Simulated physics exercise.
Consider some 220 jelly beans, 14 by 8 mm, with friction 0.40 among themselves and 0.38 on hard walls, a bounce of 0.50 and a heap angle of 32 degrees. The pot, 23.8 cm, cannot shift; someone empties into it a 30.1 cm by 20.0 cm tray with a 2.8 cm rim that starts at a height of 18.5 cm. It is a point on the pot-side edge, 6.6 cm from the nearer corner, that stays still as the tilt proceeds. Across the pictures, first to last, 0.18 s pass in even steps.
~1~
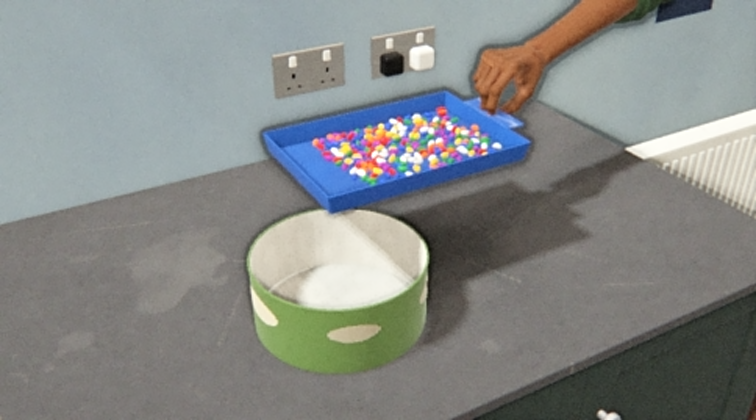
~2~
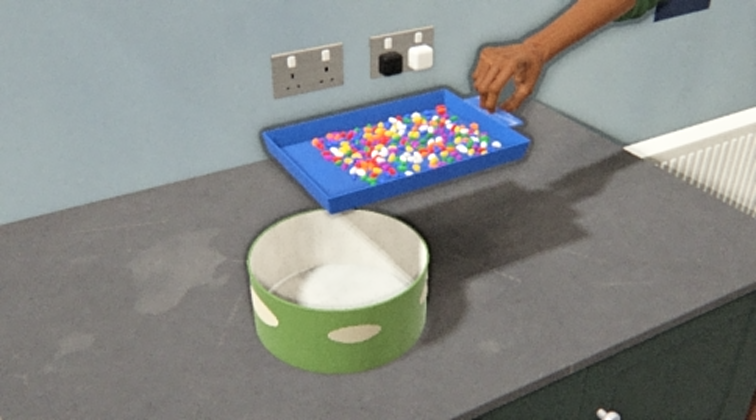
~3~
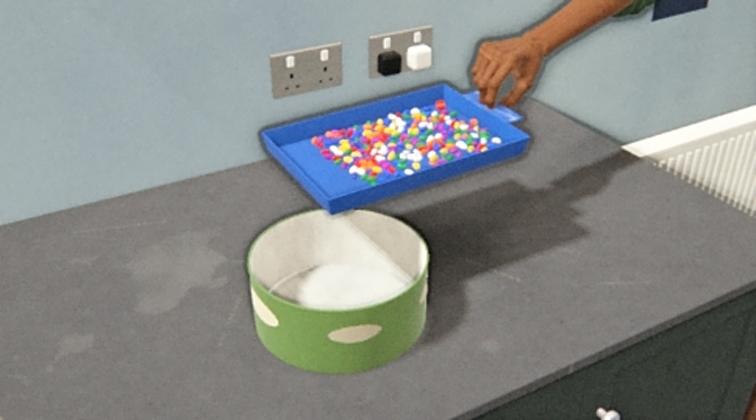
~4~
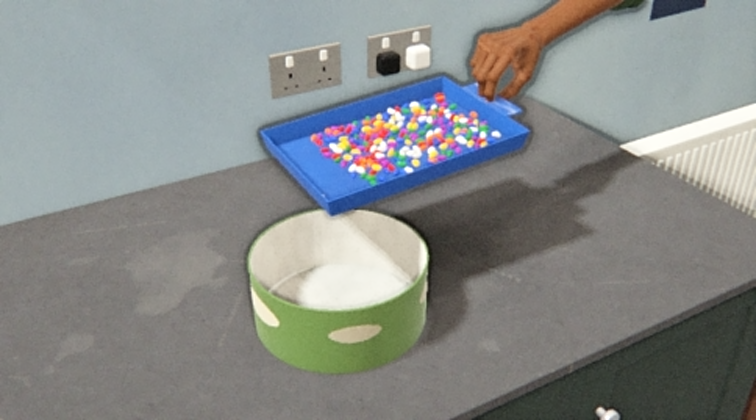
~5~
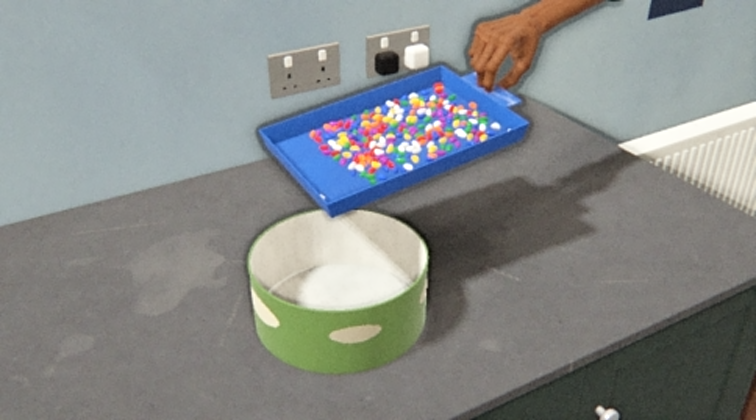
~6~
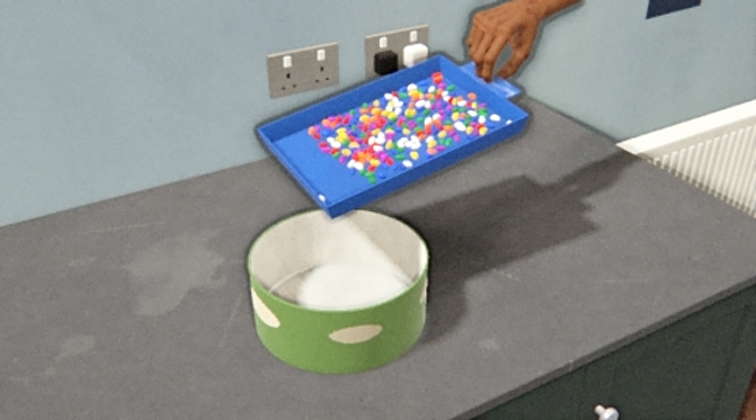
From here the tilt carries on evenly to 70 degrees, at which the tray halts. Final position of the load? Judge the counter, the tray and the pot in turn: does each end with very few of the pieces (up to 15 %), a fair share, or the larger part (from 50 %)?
Counter: Very few. Left on the tray: A fair share. Pot: The larger part.
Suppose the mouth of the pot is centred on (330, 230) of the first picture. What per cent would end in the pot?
30 %.
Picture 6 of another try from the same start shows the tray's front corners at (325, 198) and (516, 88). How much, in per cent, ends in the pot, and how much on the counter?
Pot: 10, counter: 50.
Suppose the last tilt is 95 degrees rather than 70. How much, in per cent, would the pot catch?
Estimate: Roughly 95 percent.
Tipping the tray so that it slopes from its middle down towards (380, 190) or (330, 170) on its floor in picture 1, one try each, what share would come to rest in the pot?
Approximately 70 percent, then 10 percent.
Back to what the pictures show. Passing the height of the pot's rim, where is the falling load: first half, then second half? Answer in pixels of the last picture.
Earlier half close to (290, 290), later half at (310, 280) in pixels.
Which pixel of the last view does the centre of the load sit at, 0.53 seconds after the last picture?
By then the middle of the load sits around (331, 187).
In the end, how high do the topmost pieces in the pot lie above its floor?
It gets to about 2.0 cm.
Then, 0.32 s after the last picture, tilt 40 degrees; the tray holds 100 %, the pot 0 %.
Then, 0.53 s after the last picture, tilt 60 degrees; the tray holds 100 %, the pot 0 %.
Then, 0.85 s after the last picture, tilt 70 degrees; the tray holds 50 %, the pot 45 %.
In the end, counter 5 %, tray 40 %, pot 60 %.
